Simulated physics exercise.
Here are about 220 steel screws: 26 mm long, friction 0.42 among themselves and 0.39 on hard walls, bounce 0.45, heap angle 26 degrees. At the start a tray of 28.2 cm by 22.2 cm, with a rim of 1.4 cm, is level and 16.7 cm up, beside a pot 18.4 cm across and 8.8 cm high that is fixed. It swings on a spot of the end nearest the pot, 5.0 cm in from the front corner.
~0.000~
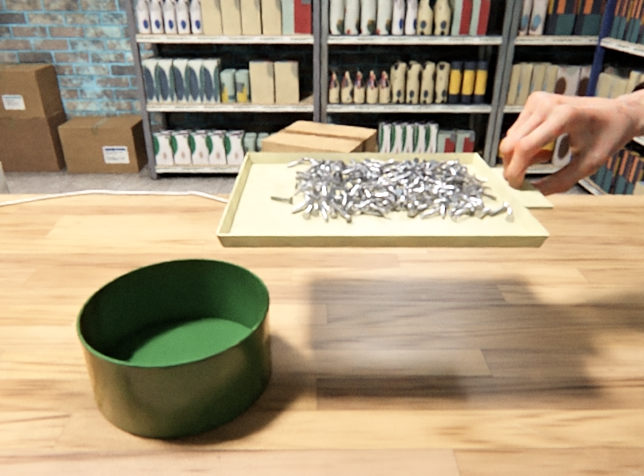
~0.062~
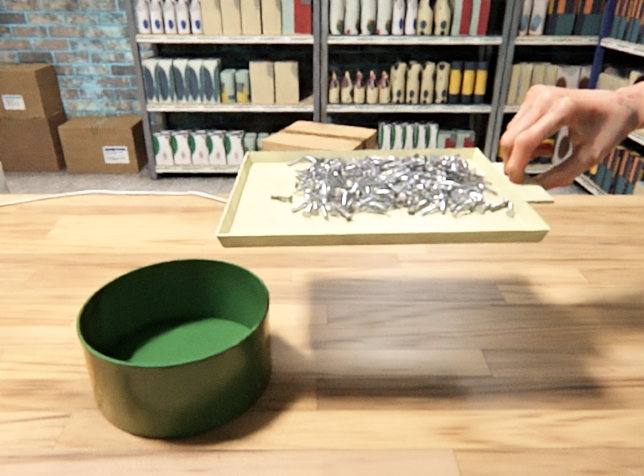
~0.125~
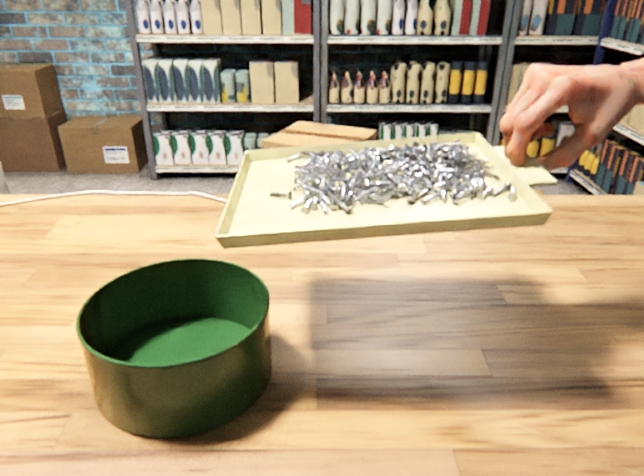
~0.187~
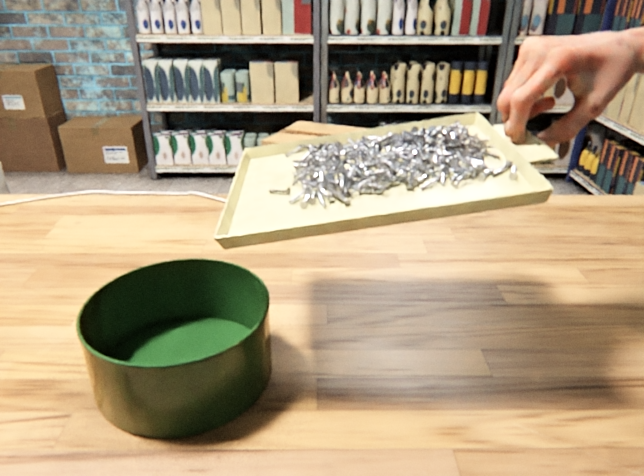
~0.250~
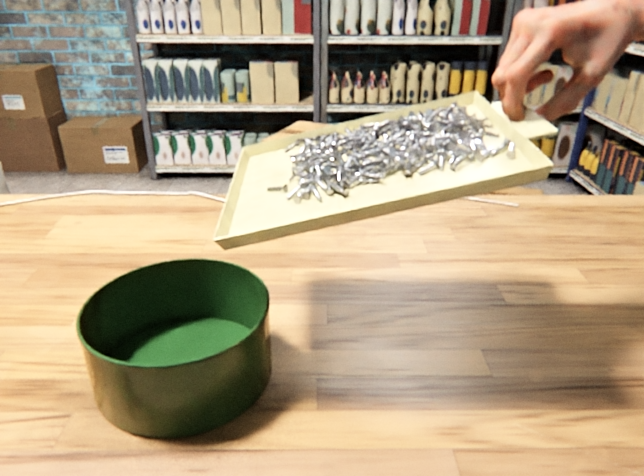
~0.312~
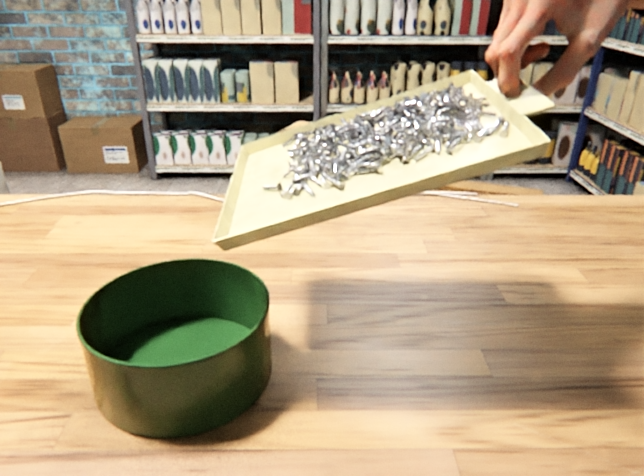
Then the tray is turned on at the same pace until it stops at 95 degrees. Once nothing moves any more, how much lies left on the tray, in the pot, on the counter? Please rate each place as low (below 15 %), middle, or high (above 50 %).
Tray: Low, pot: High, counter: Middle.
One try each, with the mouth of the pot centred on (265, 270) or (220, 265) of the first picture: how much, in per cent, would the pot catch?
Estimates: 20 % and 75 %, in that order.
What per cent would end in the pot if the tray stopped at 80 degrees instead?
Result: Close to 75 %.
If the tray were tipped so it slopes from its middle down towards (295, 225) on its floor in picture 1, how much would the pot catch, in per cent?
Estimate: Near 95 per cent.
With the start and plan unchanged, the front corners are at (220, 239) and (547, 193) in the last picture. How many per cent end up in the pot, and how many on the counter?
Pot 95; counter 5.
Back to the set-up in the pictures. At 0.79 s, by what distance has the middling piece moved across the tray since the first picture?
Around 16 centimetres.
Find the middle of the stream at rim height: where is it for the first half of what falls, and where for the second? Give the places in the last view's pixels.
Near (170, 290) at first, near (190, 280) afterwards.
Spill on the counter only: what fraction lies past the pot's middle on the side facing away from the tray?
Some 70 per cent.
After 0.79 s, tilt 55 degrees; the tray holds 85 %, the pot 0 %.
After 1.11 s, tilt 79 degrees; the tray holds 10 %, the pot 65 %.
Then, at 1.53 s, tilt 95 degrees; the tray holds 0 %, the pot 75 %.
At rest (2.1 s), tray 0 %, pot 75 %, counter 25 %.
